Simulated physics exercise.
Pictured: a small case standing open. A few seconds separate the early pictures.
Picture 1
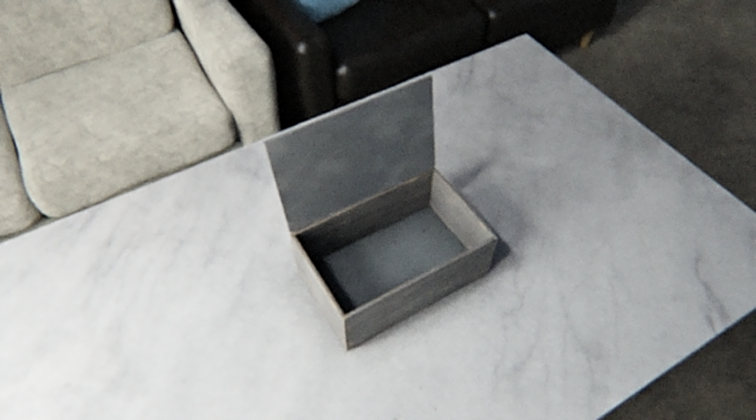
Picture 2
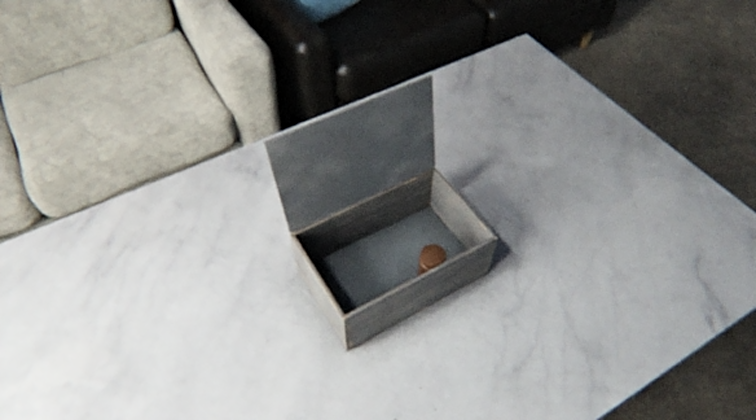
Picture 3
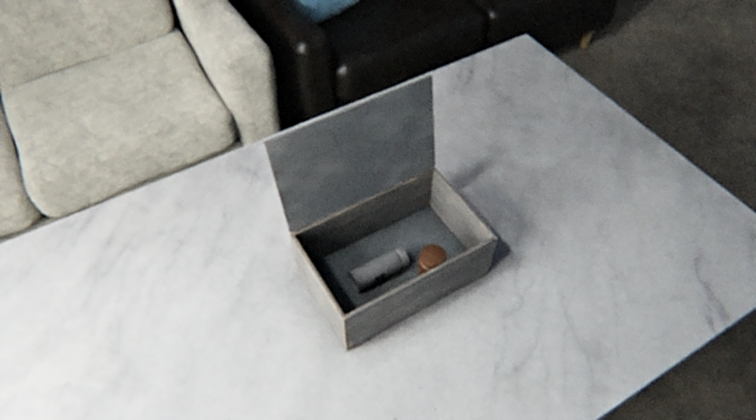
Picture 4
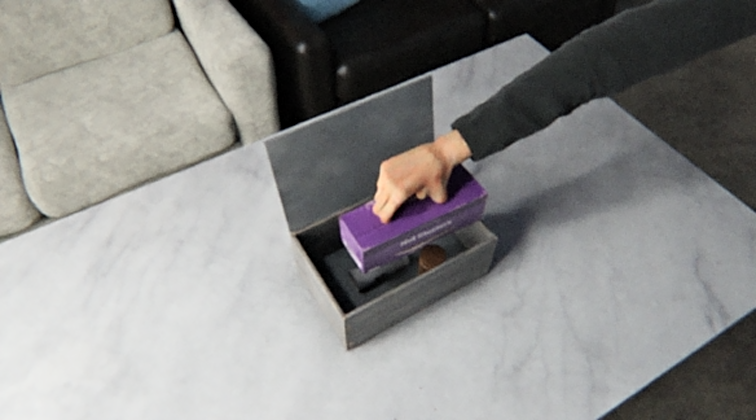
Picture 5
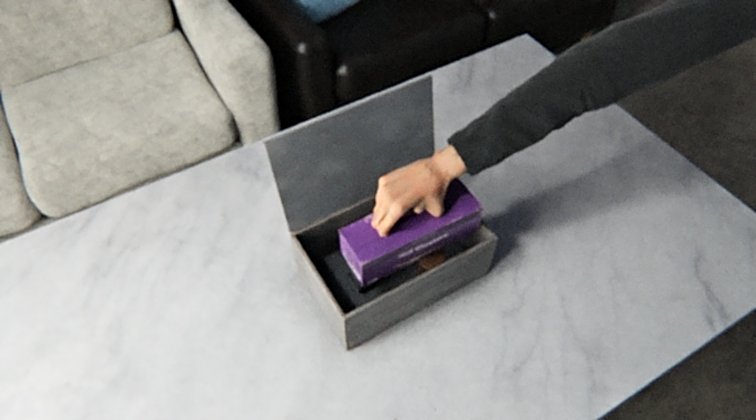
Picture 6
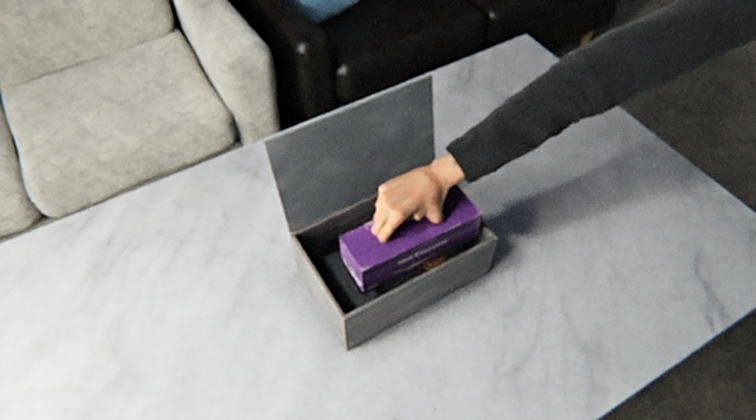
A small brown round object, then a grey cylindrical item, appear inside an open grey box on a marble table; a hand reaching from the right then lowers a purple carton into the box, still gripping it.
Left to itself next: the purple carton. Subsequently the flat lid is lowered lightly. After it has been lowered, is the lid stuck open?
No. Looks to me like the lid isn't kept from shutting.
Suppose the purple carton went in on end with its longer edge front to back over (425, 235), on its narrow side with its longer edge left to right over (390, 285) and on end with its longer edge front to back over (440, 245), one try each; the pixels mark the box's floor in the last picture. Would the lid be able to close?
In the first case it is held up; in the second case it shuts flat; in the third case it will not close.
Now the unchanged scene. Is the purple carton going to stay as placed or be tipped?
Well, it ends up skewed.
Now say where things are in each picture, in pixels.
The last thing is not in view yet, in the first picture.
The last thing is not in view yet, in the second picture.
The last thing is not in view yet; grey shaker (379, 269), in the third picture.
Still above its spot; purple carton (414, 217); grey shaker (379, 269), in the fourth picture.
Still above its spot; purple carton (411, 230), in the fifth picture.
Put in, still held; purple carton (411, 236), in the sixth picture.
Then, 1.10 s past the last view, lid starting down; purple carton upside down near (382, 241); grey shaker displaced about its own width.
Then, 1.70 s past the last view, lid 46° above the rim; purple carton upside down near (382, 241); grey shaker displaced about its own width.
Finally, lid shut; down or leaning hard in the box, purple carton; the other 2 still in place. Final places as the last picture's camera would see them, purple carton near (382, 241).
